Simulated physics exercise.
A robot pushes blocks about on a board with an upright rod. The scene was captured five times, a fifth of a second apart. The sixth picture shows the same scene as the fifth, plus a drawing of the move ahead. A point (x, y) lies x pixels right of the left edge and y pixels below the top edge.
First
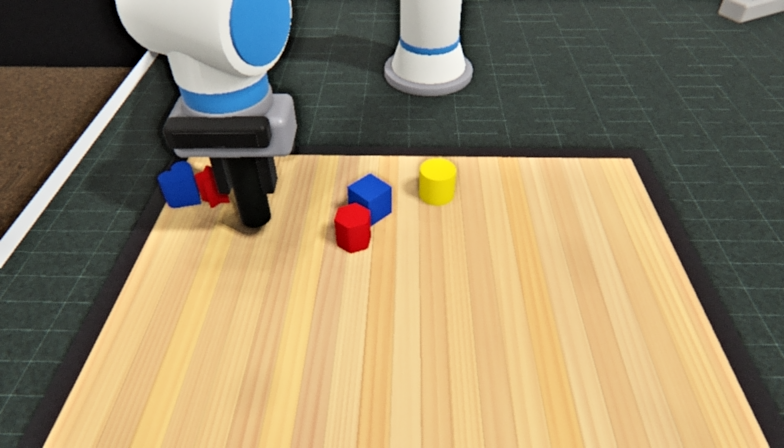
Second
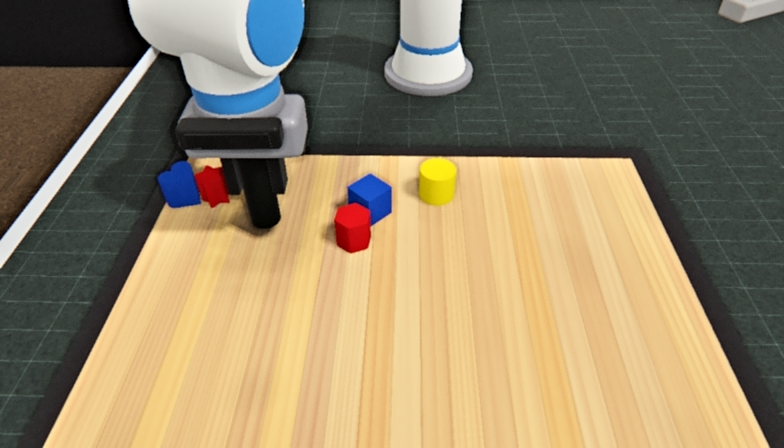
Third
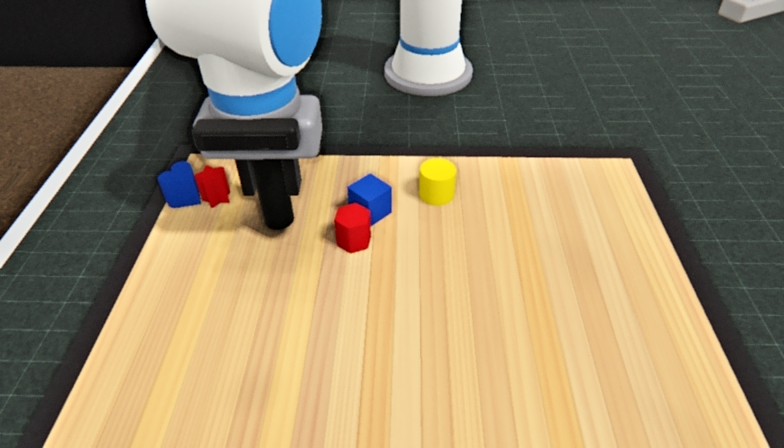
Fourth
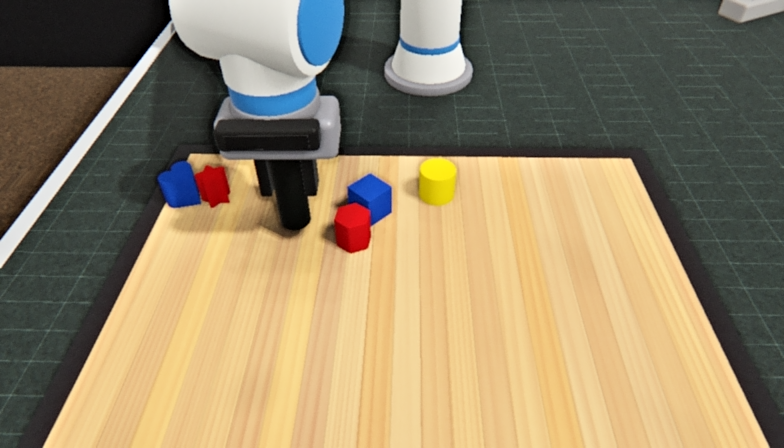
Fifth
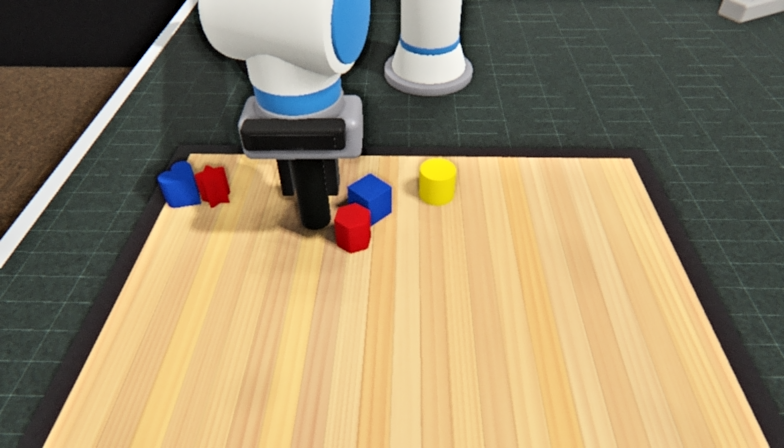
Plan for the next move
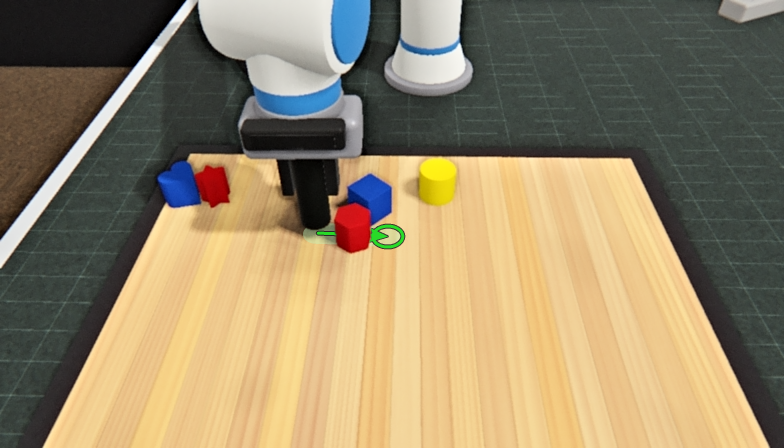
A robot arm slides its black rod right across the board while the colored blocks stay still.
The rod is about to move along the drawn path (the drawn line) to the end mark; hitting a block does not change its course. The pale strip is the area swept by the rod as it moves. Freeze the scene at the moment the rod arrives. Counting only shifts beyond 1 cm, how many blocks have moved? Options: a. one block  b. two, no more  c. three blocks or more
Correct choice: A.
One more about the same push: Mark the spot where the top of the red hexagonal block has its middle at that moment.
The point I'd pick in the picture is (407, 230).
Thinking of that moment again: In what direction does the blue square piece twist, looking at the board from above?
Twists anticlockwise.
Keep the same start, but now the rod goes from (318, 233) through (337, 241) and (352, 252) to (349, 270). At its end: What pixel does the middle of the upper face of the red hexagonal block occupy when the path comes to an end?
Located at (385, 226).
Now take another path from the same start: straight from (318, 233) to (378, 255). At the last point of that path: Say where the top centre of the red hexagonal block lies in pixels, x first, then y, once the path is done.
My best guess is (412, 231).
The drawn path runs straight from (318, 233) to (388, 236).
The first path, step by step. Halfway along, rod at (352, 221); red hexagonal block at (377, 221), turned 30° clockwise.
At the end, rod at (388, 223); red hexagonal block at (407, 230), turned 65° clockwise; blue square piece at (374, 187), turned 25° anticlockwise; yellow round block not moved.
